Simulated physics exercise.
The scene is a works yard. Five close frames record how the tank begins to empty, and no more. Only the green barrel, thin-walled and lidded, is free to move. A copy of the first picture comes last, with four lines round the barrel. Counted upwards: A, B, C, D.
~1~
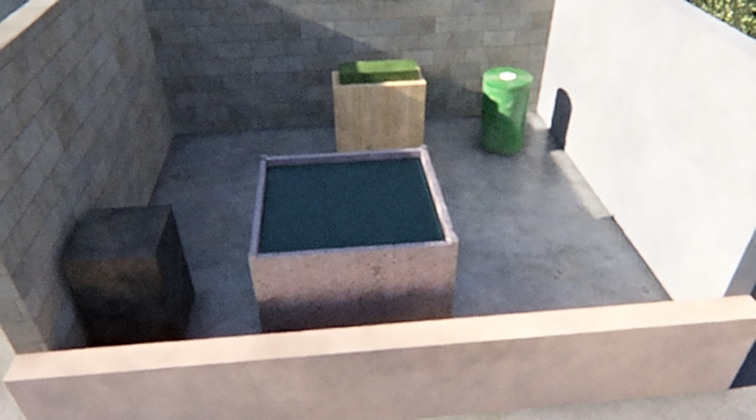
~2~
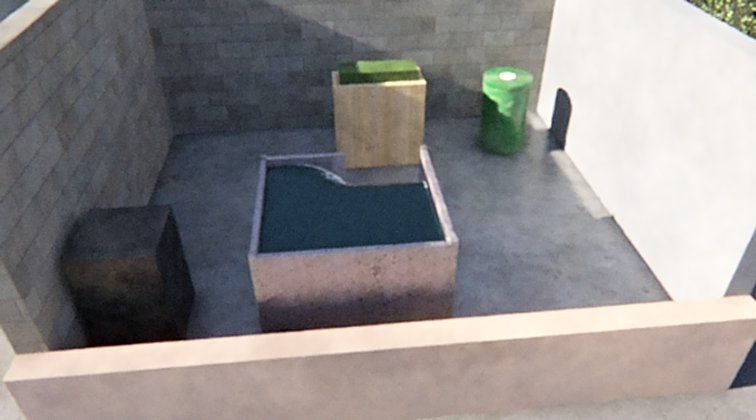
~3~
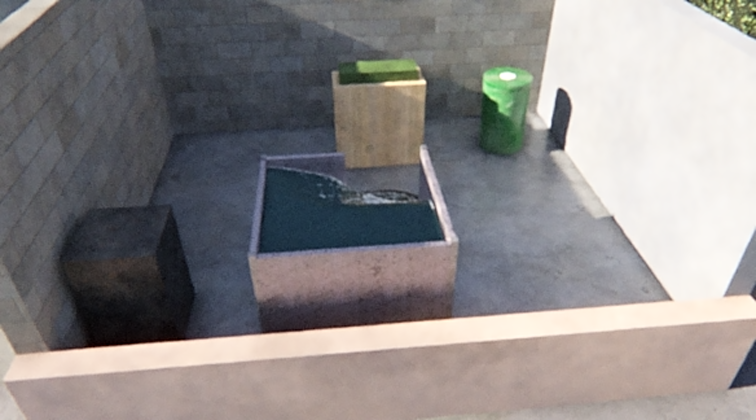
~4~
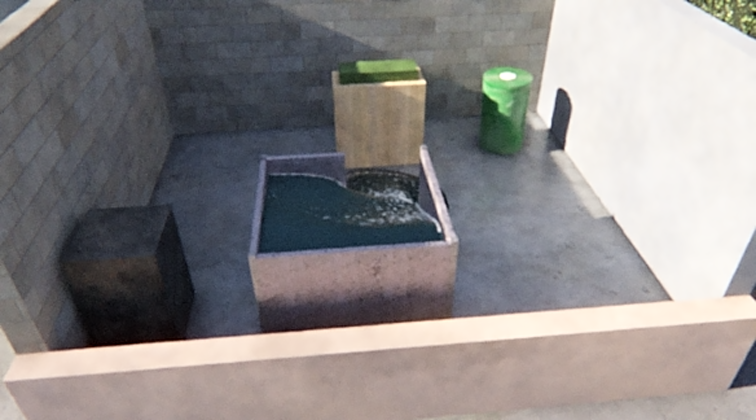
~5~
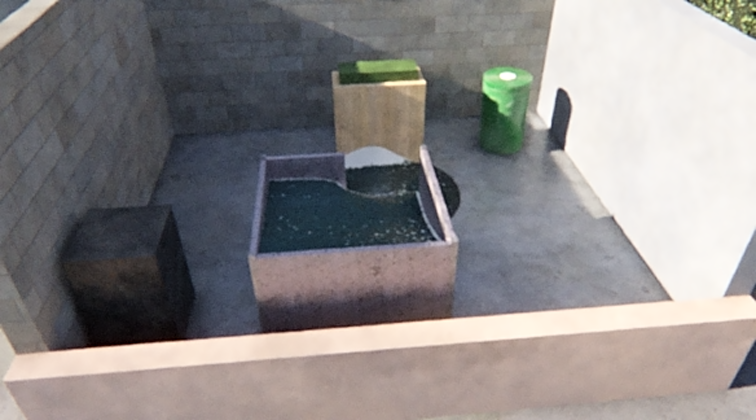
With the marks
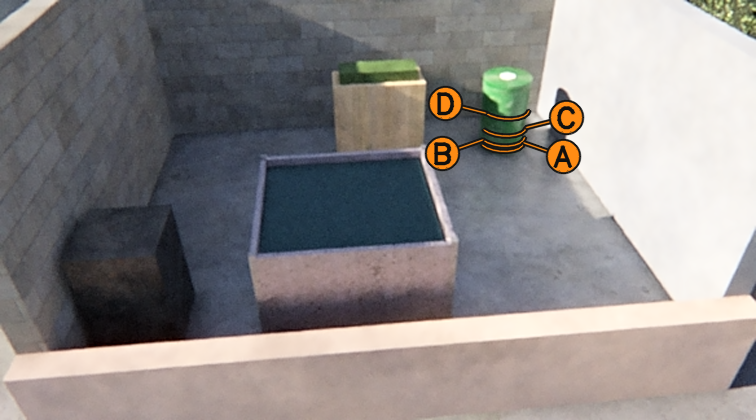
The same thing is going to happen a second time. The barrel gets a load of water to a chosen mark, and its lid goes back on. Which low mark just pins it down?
I would pick level D.
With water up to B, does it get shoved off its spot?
Yes, it does.
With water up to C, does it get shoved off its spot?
Yes, that goes wrong.
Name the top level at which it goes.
It is C.
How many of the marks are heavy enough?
One.
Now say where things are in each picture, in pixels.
Lid of the green barrel at (509, 77); tank full, its middle at (349, 203), in the first picture.
Water covers 2 % of the ground, mostly out of sight from here, in the second picture.
Water covers 5 % of the ground, mostly out of sight from here, in the third picture.
In the fourth picture, 8 % of the ground under water, its edge towards the barrel at (428, 190).
Lid of the green barrel at (509, 77); 12 % of the ground under water, its edge towards the barrel at (440, 177), in the fifth picture.
In orange, A at (507, 151); B at (508, 146); C at (509, 136); D at (511, 119); from the bottom up A, B, C, D.
For level A, it is pushed about 6 times its own width away.
For level B, it is pushed about 5 times its own width away.
For level C, it is pushed about its own width away.
For level D, it shifts by a finger or two and stays.
